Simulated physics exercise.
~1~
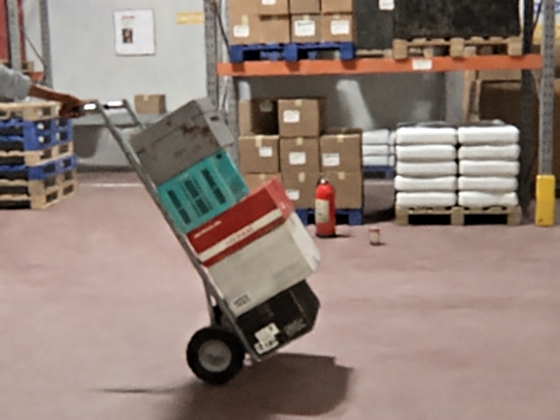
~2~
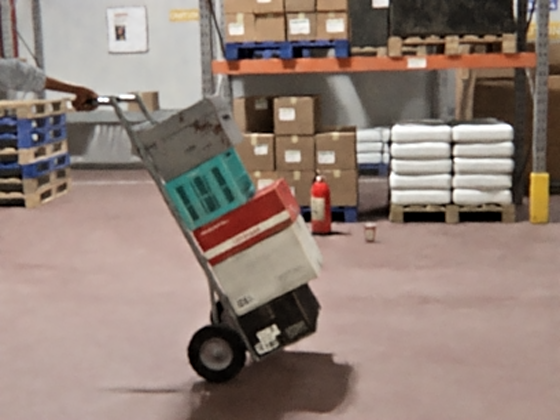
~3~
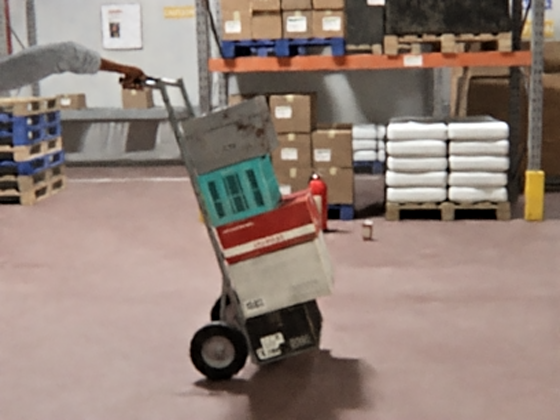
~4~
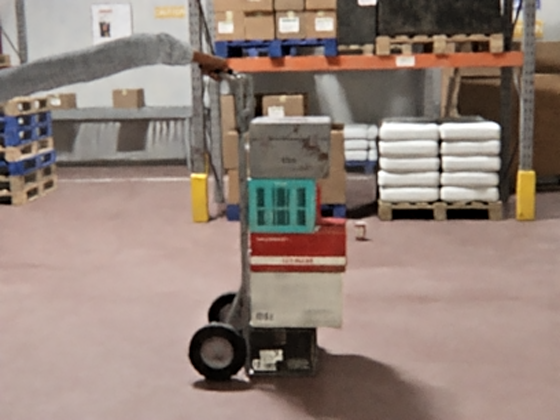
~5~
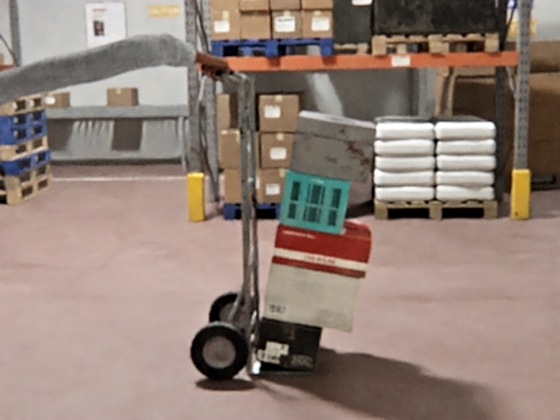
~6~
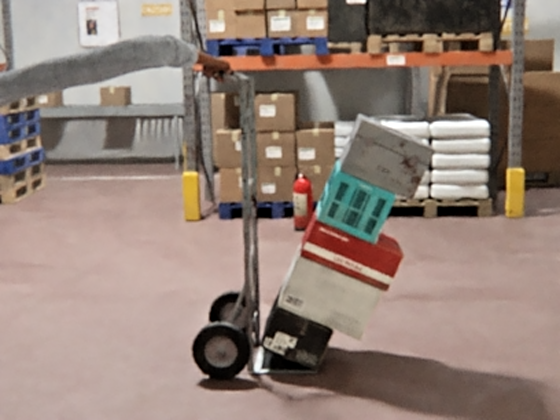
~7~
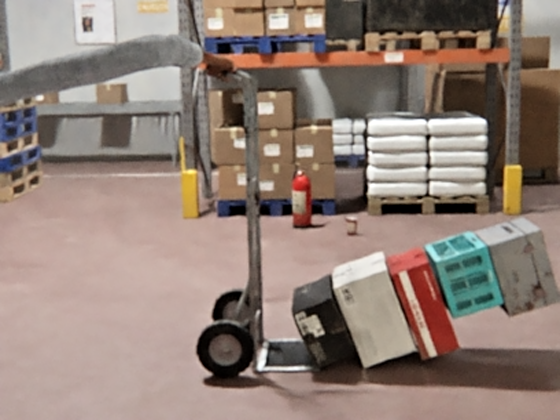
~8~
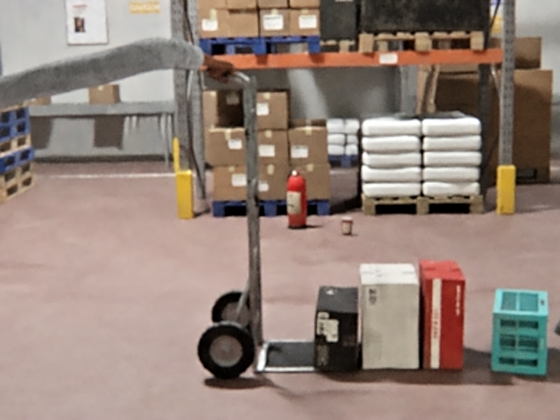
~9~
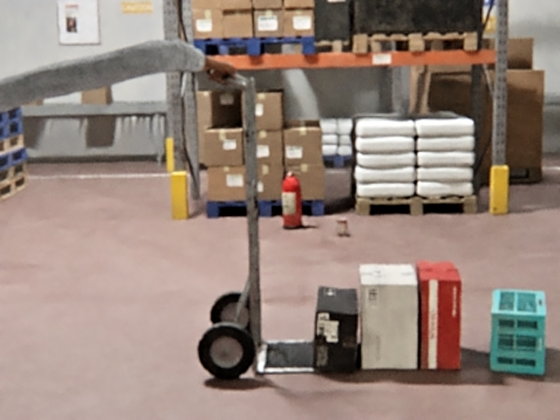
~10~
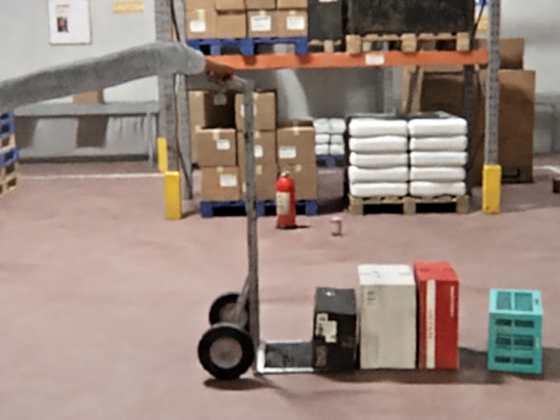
A stacked hand truck is tipped upright and its boxes topple right onto the floor.
